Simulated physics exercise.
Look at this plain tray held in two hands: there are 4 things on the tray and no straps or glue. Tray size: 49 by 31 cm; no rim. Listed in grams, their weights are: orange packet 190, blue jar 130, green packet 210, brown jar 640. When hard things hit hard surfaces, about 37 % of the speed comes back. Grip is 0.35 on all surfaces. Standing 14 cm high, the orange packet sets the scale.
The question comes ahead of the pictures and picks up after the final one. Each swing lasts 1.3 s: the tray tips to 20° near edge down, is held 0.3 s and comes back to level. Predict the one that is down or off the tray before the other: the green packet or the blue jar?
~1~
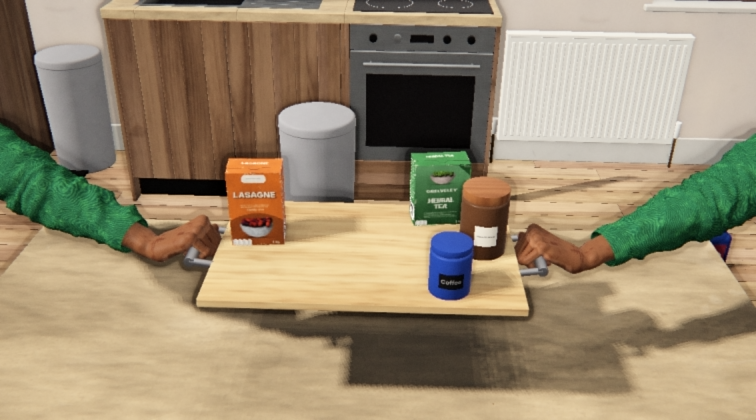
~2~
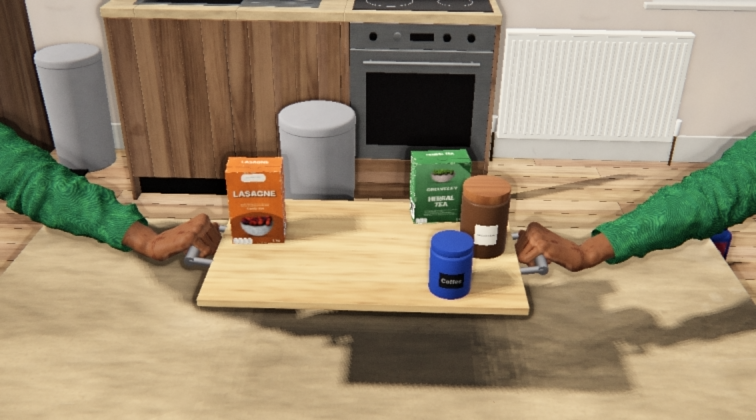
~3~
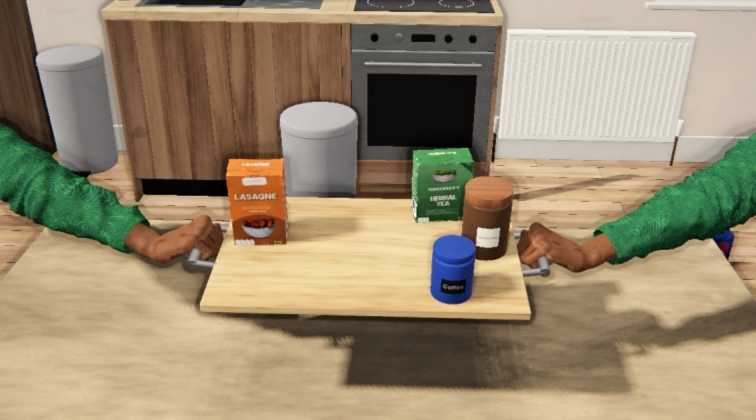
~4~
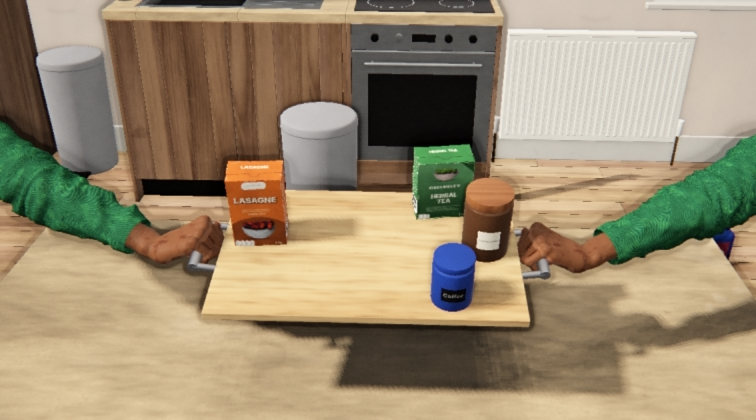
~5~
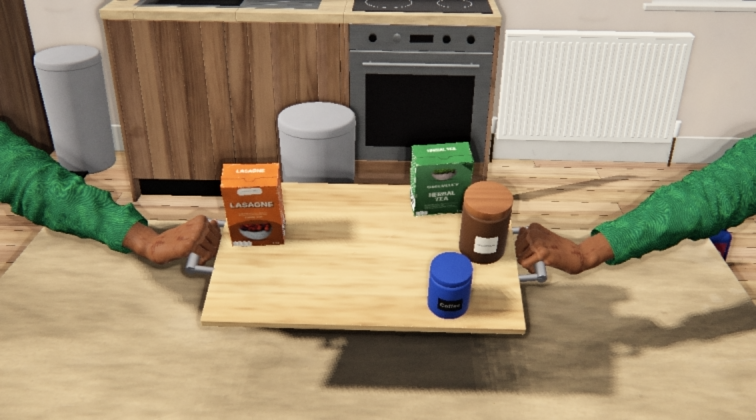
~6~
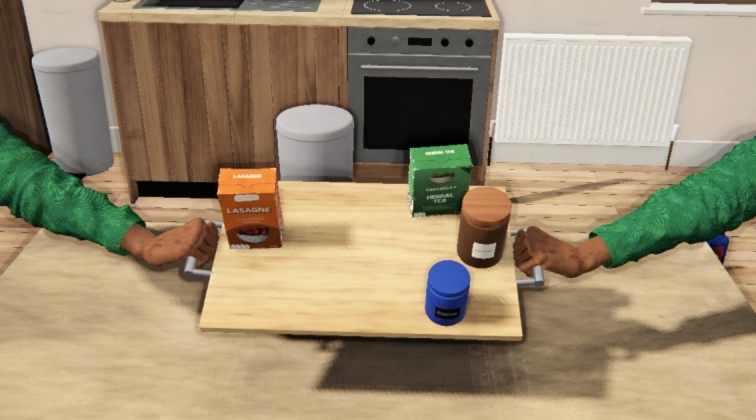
Before the other: The second.
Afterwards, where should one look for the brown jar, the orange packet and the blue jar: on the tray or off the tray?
Afterwards, the brown jar stays on its support, the orange packet stays on its support, and the blue jar leaves its support.
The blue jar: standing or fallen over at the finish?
Well, the blue jar tumbles down.
Then, 0.60 s on from there, tray at 20°, near edge down; green packet moved 3 cm near (439, 194); blue jar moved 2 cm near (448, 305); orange packet moved 3 cm.
Then, 1.00 s on from there, tray at 14°, near edge down; blue jar now off the tray; green packet moved 7 cm near (440, 211); orange packet moved 6 cm.
Then, 1.20 s on from there, tray at 9°, near edge down; green packet moved 7 cm near (439, 210); orange packet moved 6 cm; brown jar moved 5 cm.
Then, 1.40 s on from there, tray at 4°, near edge down; green packet moved 7 cm near (439, 211); orange packet moved 6 cm; brown jar moved 5 cm.
In the end, off the tray, blue jar; not toppled but over 5 cm from the start, orange packet, green packet and brown jar. At the end, from the last picture's camera, green packet near (439, 211). Green packet was never lost; blue jar went 0.96 s after the last picture.
